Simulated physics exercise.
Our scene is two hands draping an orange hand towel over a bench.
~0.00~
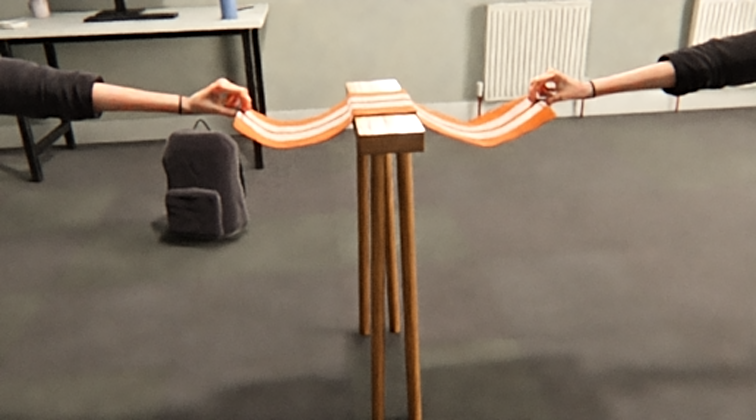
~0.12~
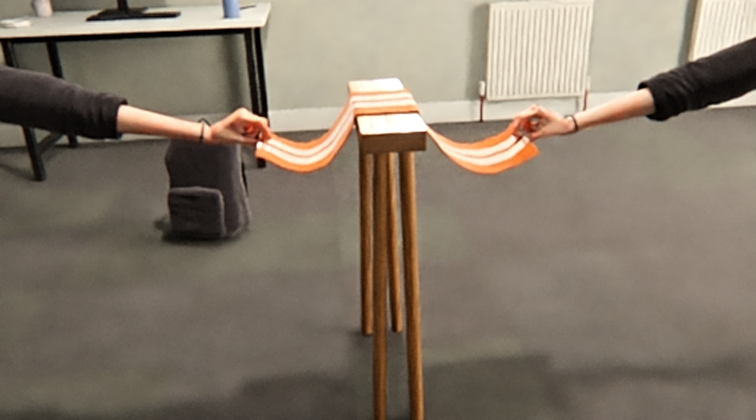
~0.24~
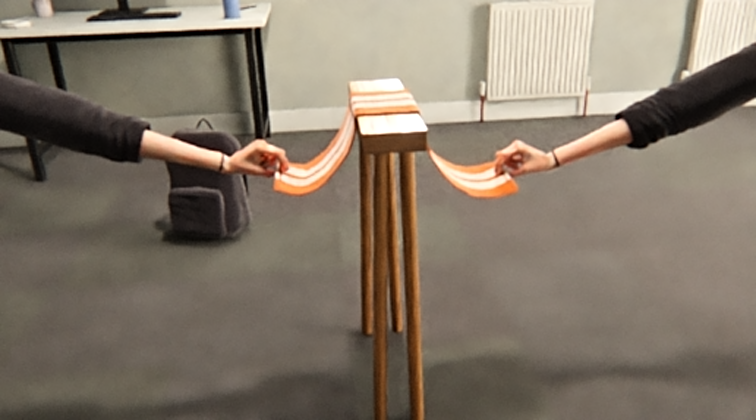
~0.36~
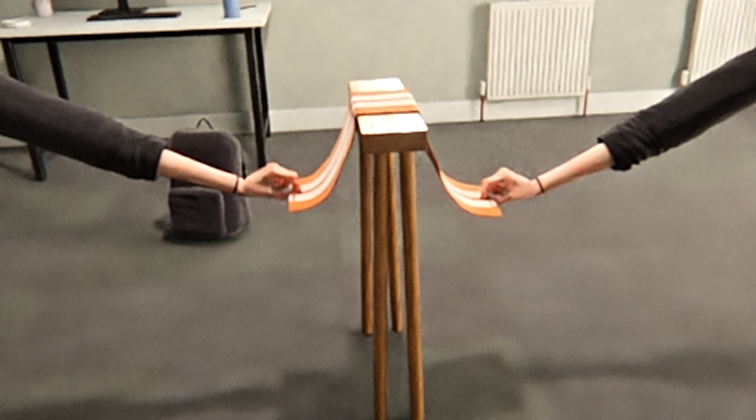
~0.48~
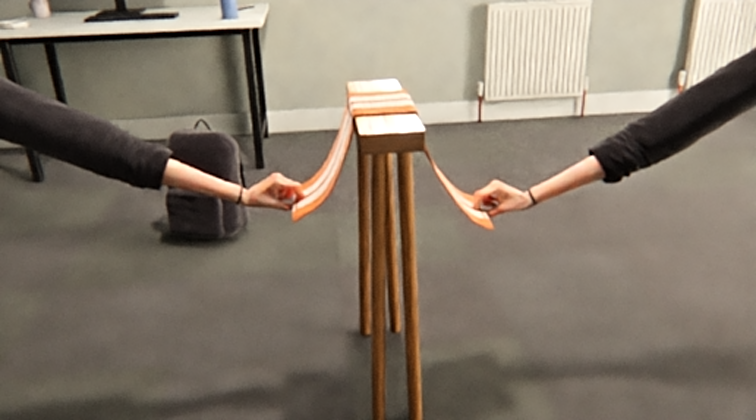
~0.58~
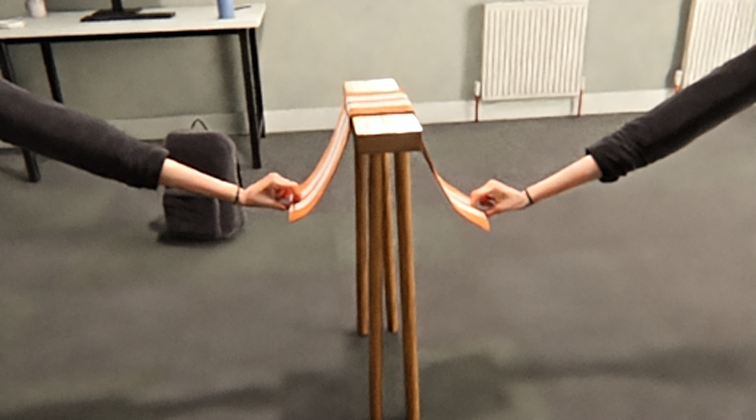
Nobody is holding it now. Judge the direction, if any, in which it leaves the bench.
It does not leave at all.
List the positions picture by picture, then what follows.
In the first picture, left end (238, 130); right end (552, 119); top of the bench (392, 138).
In the second picture, left end (261, 157); right end (534, 156).
In the third picture, left end (279, 191); right end (513, 193); top of the bench (395, 137).
In the fourth picture, left end (295, 212); right end (497, 216).
In the fifth picture, left end (299, 220); right end (488, 228).
In the sixth picture, left end (296, 221); right end (485, 229); both sides about alike.
Around 0.94 s, hand towel hanging on both sides, left end near (373, 218), right end near (398, 242).
Around 1.52 s, hand towel hanging on both sides, left end near (324, 220), right end near (436, 236).
Around 2.42 s, hand towel hanging on both sides, left end near (337, 221), right end near (415, 241).
Finally, hand towel hanging on both sides, left end near (341, 222), right end near (399, 242). The orange hand towel stays on top.
